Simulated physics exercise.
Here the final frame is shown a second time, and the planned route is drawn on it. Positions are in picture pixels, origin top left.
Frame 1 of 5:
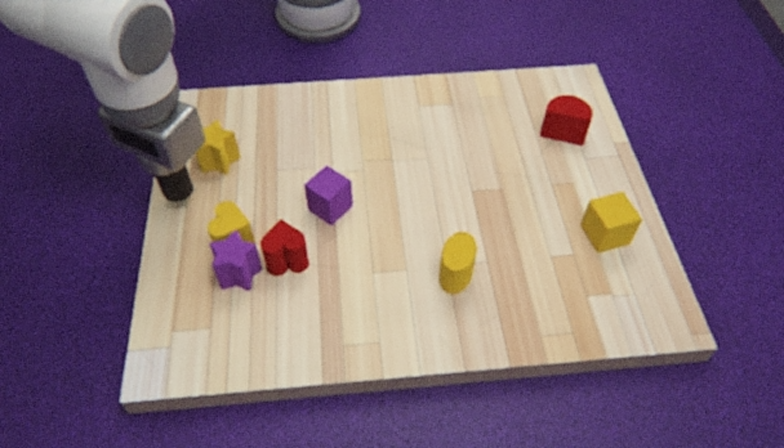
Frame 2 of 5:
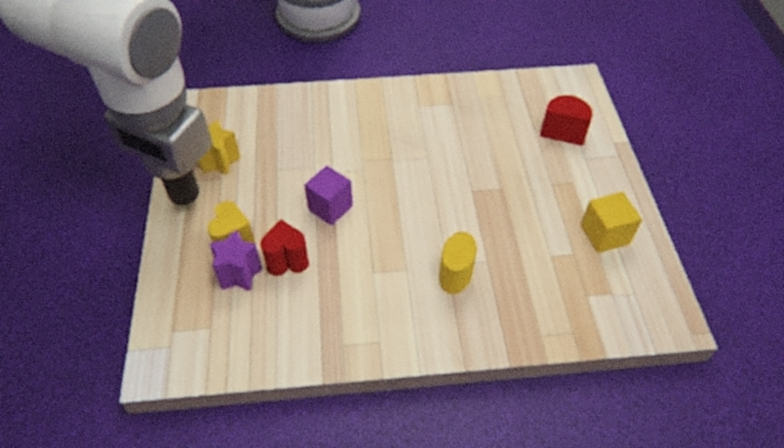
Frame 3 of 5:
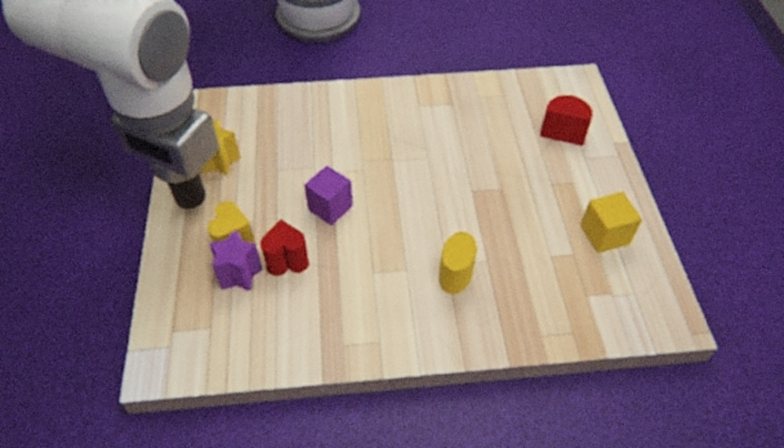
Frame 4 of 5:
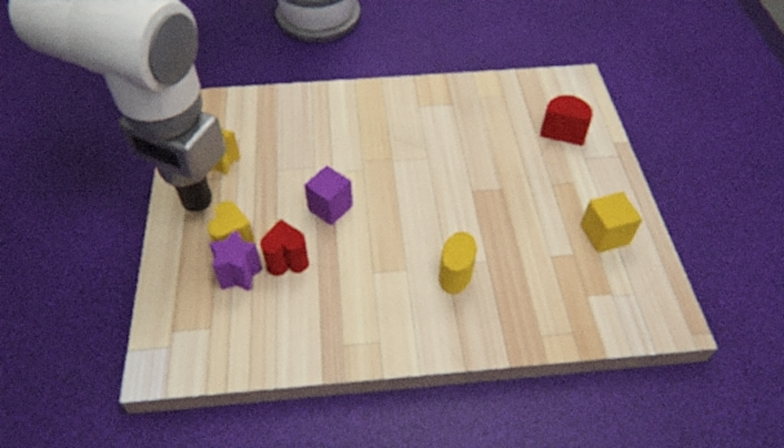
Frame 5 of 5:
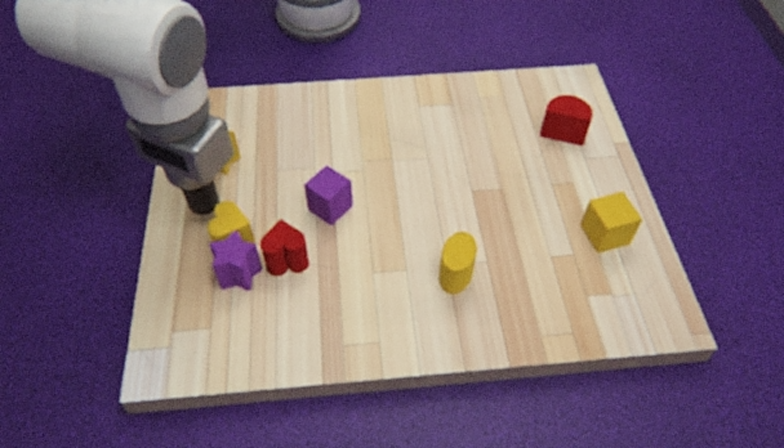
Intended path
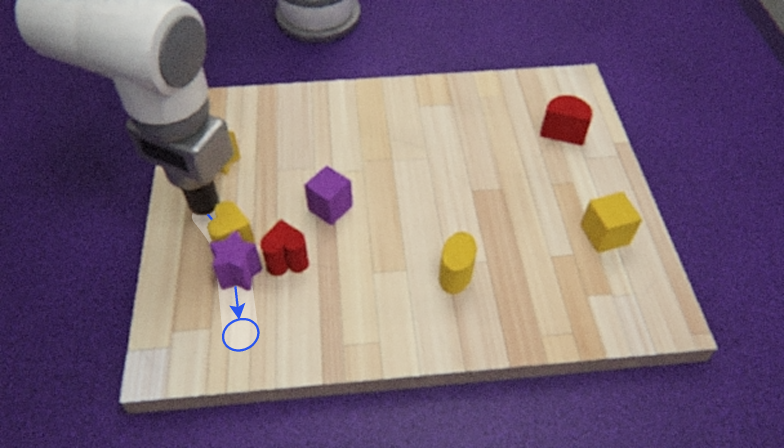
Robot arm with a dark rod inching right and slightly down beside yellow, purple and red blocks sitting still on a wooden board.
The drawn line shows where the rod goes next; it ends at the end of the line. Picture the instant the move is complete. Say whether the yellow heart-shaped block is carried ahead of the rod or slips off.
The block gets away.
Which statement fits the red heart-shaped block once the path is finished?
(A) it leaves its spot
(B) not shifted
A (it leaves its spot)
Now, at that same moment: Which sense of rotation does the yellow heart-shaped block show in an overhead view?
It turns round anticlockwise.
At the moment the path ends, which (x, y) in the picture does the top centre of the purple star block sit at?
I'd expect the centre of its top face to be at (269, 310).
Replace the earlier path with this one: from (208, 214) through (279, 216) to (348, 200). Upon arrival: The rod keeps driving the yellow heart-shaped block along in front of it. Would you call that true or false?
Verdict: False.
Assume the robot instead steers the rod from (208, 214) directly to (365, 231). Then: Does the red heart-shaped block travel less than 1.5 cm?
That would be a yes.
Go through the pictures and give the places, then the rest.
Tip of the rod at (179, 192), middles of tops, yellow star block at (212, 134), yellow heart-shaped block at (227, 218), purple star block at (231, 250), red heart-shaped block at (283, 237), in the first picture.
Rod at (185, 195), nothing pushed, in the second picture.
Rod at (191, 198), nothing pushed, in the third picture.
Rod at (198, 202), nothing pushed, in the fourth picture.
Rod at (204, 204), yellow star block hidden, yellow heart-shaped block at (227, 218), purple star block at (231, 250), red heart-shaped block at (283, 237), in the fifth picture.
The line goes from (208, 214) via (233, 267), ending at (241, 335).
The first path, step by step. One third of the way, rod at (226, 238); yellow heart-shaped block at (250, 229); purple star block at (237, 260), turned 35° clockwise; red heart-shaped block at (288, 239).
Two thirds of the way, rod at (232, 280); yellow heart-shaped block at (257, 238), turned 35° anticlockwise; purple star block at (251, 285), turned 55° clockwise; red heart-shaped block at (294, 240).
At the end, rod at (238, 326); yellow star block unmoved; yellow heart-shaped block at (257, 238), turned 35° anticlockwise; purple star block at (269, 310); red heart-shaped block at (294, 240).
